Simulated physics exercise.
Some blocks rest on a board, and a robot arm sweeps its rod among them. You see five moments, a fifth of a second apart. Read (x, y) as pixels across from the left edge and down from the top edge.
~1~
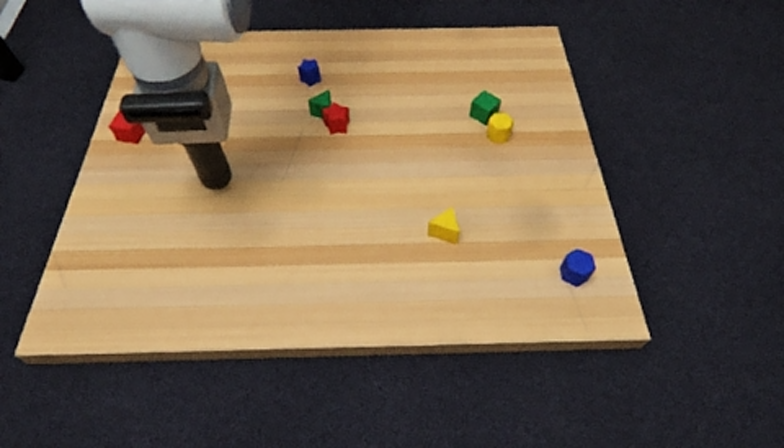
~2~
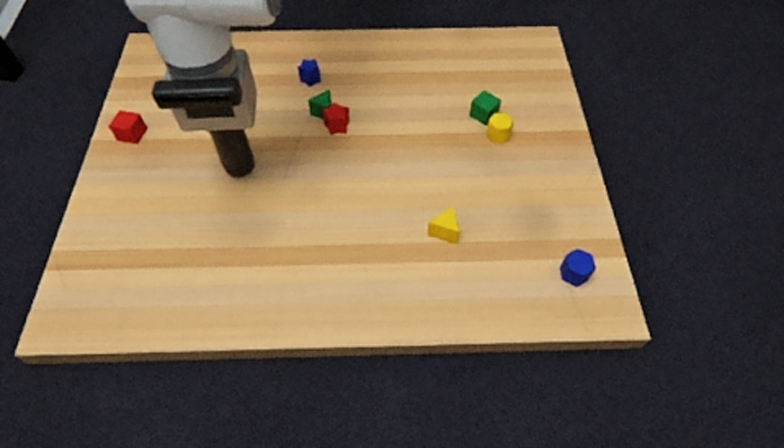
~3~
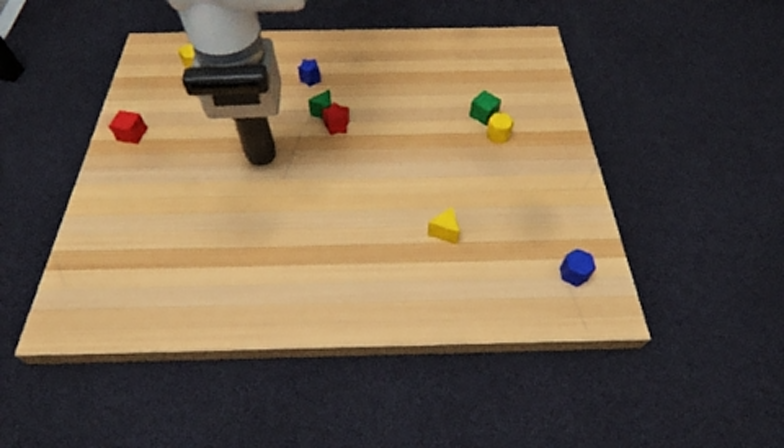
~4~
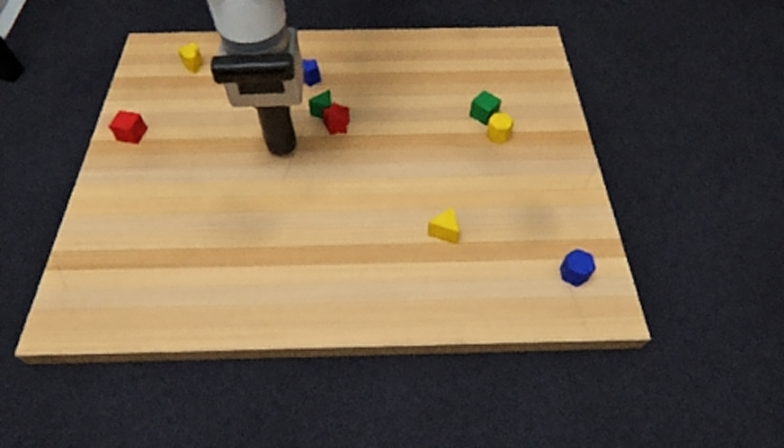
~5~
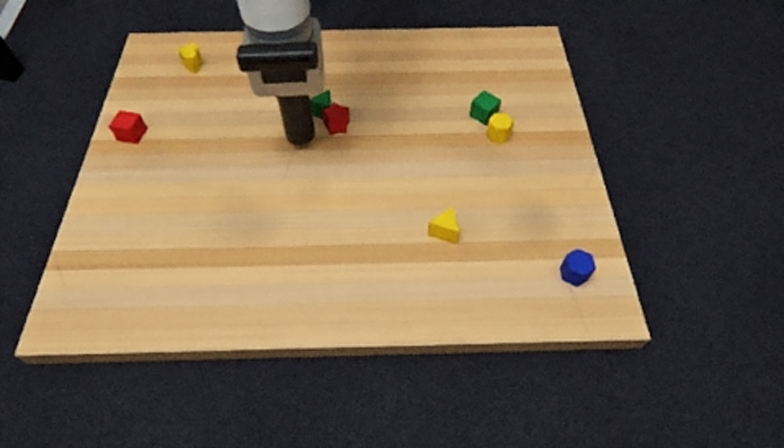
At the start, a robot arm holds its dark rod over the left side of a wooden board scattered with red, green, blue and yellow blocks. The rod then moves steadily right and slightly up the board, drawing close to the red star and green triangular piece, while the blocks stay still.
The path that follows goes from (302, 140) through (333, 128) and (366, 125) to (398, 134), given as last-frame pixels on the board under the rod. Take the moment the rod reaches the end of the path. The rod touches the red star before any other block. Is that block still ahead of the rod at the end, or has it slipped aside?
The rod loses it on the way.
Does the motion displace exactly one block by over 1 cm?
My answer is yes.
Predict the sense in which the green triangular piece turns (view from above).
The block spins anticlockwise.
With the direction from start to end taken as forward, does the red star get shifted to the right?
No.
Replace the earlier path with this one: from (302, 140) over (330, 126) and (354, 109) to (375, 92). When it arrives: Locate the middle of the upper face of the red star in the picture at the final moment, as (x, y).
It ends at (397, 81).
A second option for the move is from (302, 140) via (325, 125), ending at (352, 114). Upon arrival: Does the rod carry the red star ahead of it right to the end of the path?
Answer: Yes.
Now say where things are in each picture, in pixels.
Rod tip at (217, 178); block tops, green triangular piece at (322, 98); red star at (336, 111), in the first picture.
Rod at (240, 166); blocks unchanged, in the second picture.
Rod at (262, 155); blocks unchanged, in the third picture.
Rod at (282, 144); blocks unchanged, in the fourth picture.
Rod at (301, 135); green triangular piece at (322, 98); red star at (336, 111), in the fifth picture.
The first path, step by step. One third of the way, rod at (333, 123); red star at (353, 104).
Two thirds of the way, rod at (366, 120); green triangular piece at (325, 96), turned 30° anticlockwise; red star at (381, 97), turned 25° anticlockwise.
At the end, rod at (398, 129); green triangular piece at (325, 96), turned 30° anticlockwise; red star at (386, 96), turned 50° anticlockwise.
